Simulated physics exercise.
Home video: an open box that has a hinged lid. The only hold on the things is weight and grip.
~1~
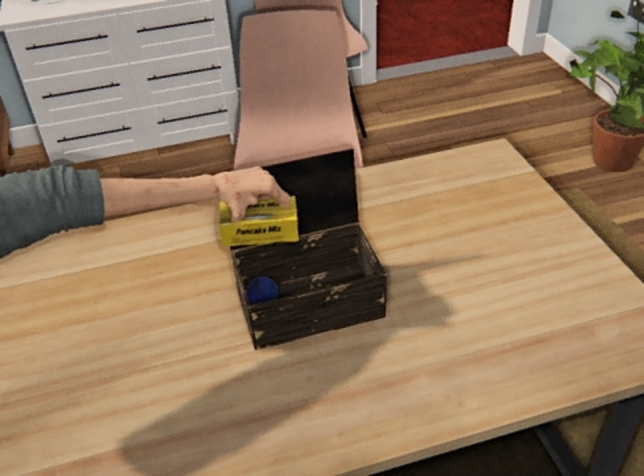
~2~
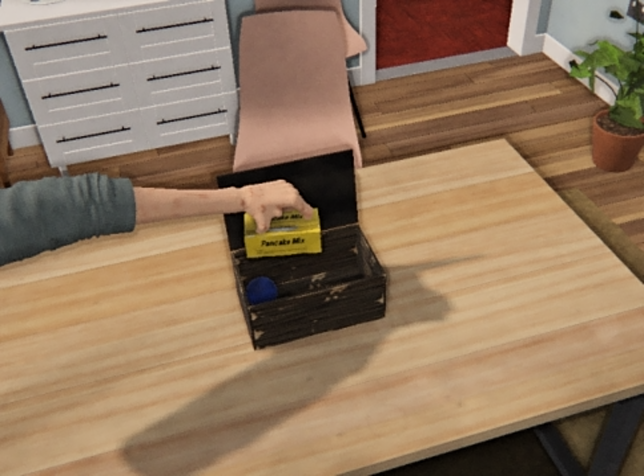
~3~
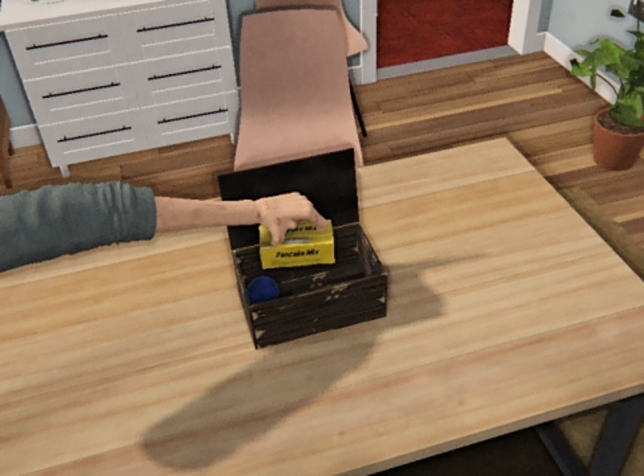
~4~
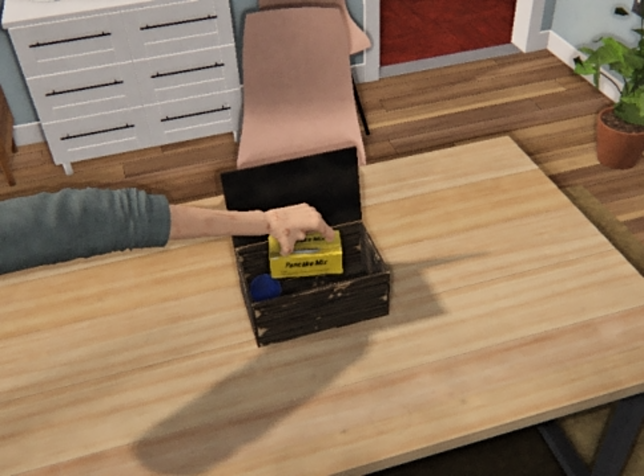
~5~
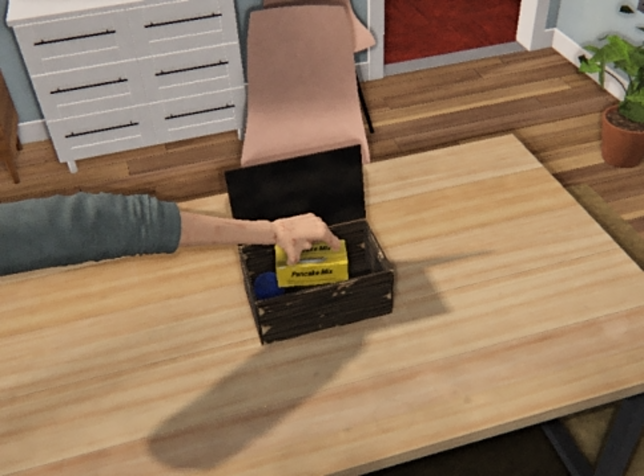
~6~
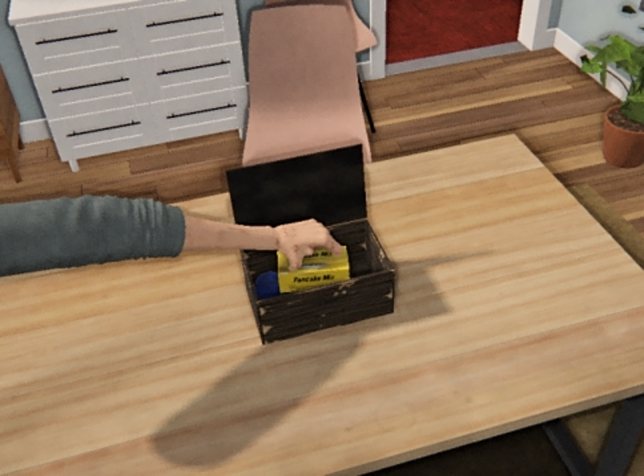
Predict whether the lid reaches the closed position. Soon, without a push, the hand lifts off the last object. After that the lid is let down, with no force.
Comes to rest closed.
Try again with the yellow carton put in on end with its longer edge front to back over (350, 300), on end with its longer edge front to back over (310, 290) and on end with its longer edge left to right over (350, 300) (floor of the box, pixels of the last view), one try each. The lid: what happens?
In the first case it stays open; in the second case it stays open; in the third case it stays open.
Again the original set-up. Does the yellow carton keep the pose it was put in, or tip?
The yellow carton stays as it was set.
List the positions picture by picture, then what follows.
Still above its spot; yellow carton (259, 221); blue ball (262, 292), in the first frame.
Still above its spot; yellow carton (283, 233); blue ball (262, 293), in the second frame.
Still above its spot; yellow carton (297, 244); blue ball (263, 292), in the third frame.
Still above its spot; yellow carton (306, 254); blue ball (266, 290), in the fourth frame.
Still above its spot; yellow carton (312, 263), in the fifth frame.
In place under the hand; yellow carton (313, 269), in the sixth frame.
Then, 1.20 s past the last view, lid starting down; yellow carton displaced a little near (321, 287).
Then, 1.80 s past the last view, lid 35° above the rim; yellow carton displaced a little near (321, 287).
Finally, lid shut; moved from the start, yellow carton; blue ball still in place. Final places as the last picture's camera would see them, yellow carton near (321, 287).
